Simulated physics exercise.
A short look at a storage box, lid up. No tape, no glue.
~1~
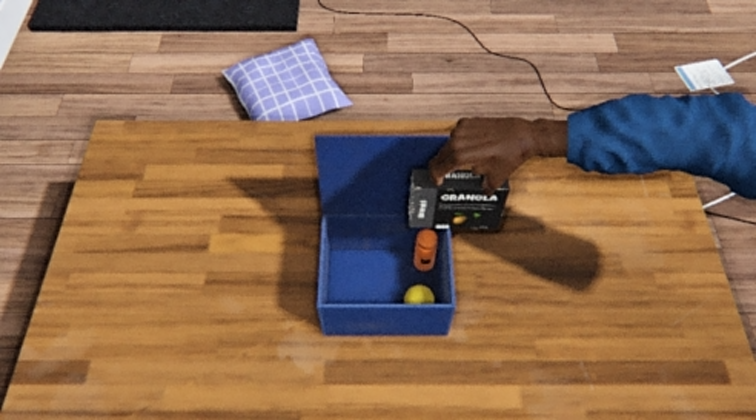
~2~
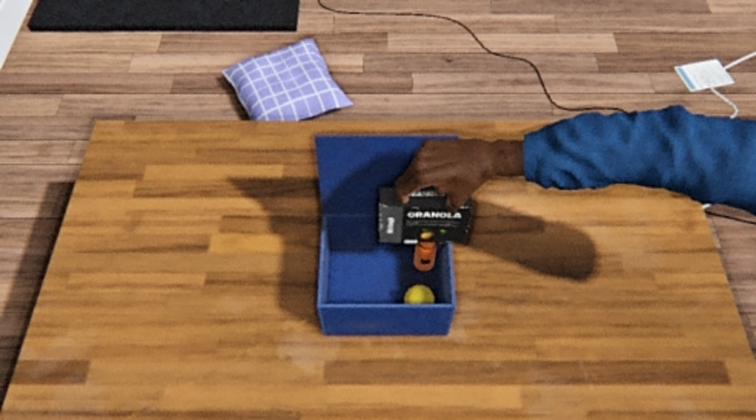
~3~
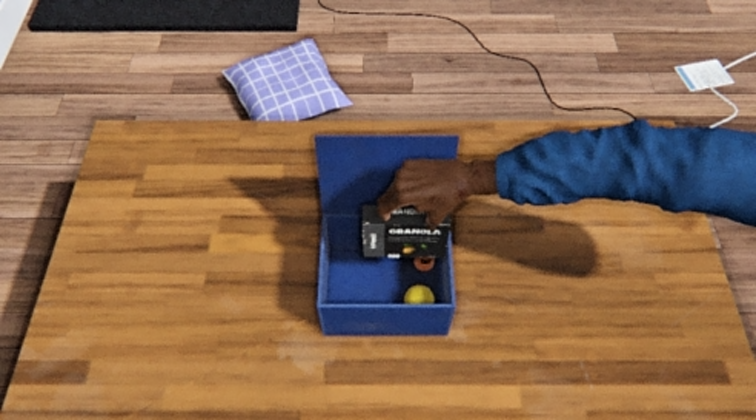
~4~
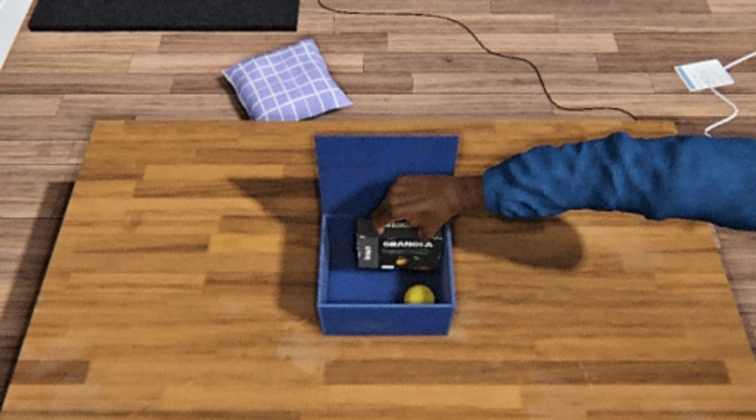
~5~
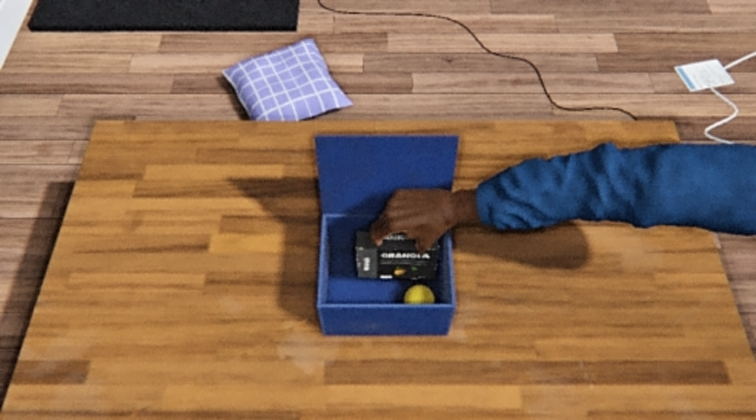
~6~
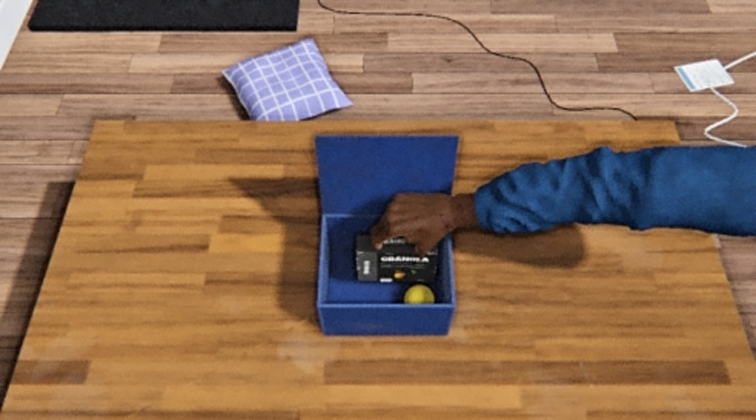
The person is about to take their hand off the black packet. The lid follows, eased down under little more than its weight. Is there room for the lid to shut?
The lid closes.
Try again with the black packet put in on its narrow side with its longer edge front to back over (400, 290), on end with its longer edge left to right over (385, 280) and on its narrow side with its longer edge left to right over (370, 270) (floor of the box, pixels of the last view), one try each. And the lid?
First try: It sits on the rim; second try: It stays ajar; third try: It shuts flat.
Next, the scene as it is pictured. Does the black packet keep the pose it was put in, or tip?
The black packet keeps its pose.
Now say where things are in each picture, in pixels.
The first picture shows coming down; black packet (457, 200).
The second picture shows coming down; black packet (423, 216).
The third picture shows coming down; black packet (405, 232).
The fourth picture shows coming down; black packet (399, 245).
The fifth picture shows coming down; black packet (396, 256).
The sixth picture shows put in, still held; black packet (396, 259).
Then, 1.10 s after the last picture, lid starting down; black packet slid a little near (404, 270); yellow lemon rolled a little.
Then, 1.80 s after the last picture, lid 35° above the rim; black packet slid a little near (404, 270); yellow lemon rolled a little.
At rest, lid shut; moved from the start, black packet; the other 2 in place. Seen from the same camera at the end, black packet near (404, 270).
